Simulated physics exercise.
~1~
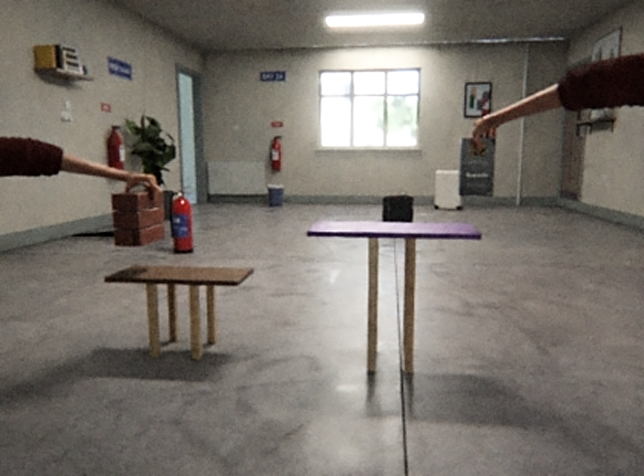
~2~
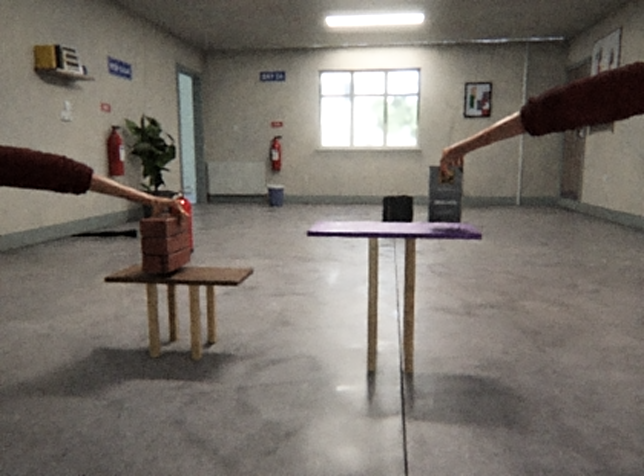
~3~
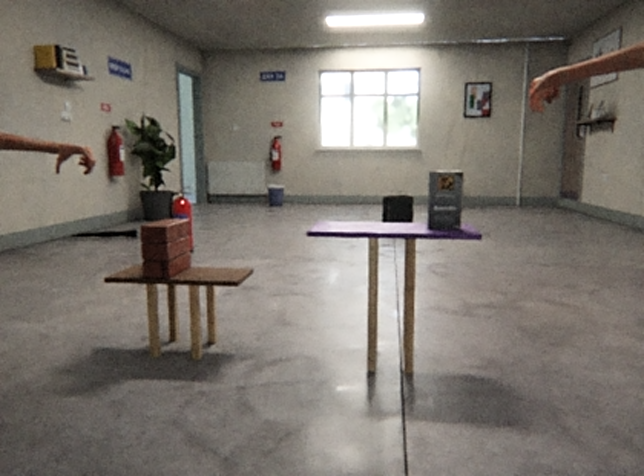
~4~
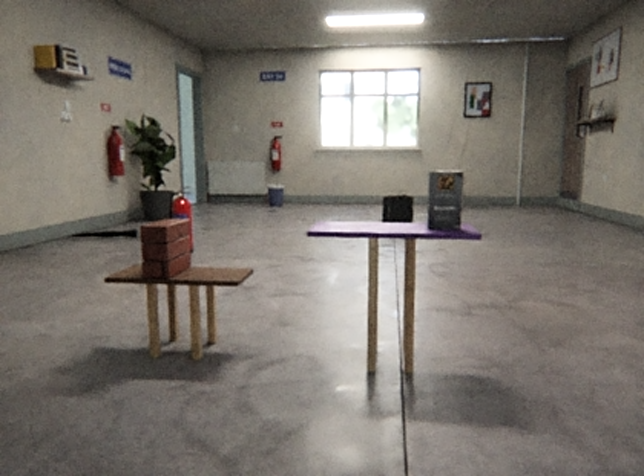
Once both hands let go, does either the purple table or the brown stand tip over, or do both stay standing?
Both stay standing. The purple table and the brown stand hold steady with their loads on top.
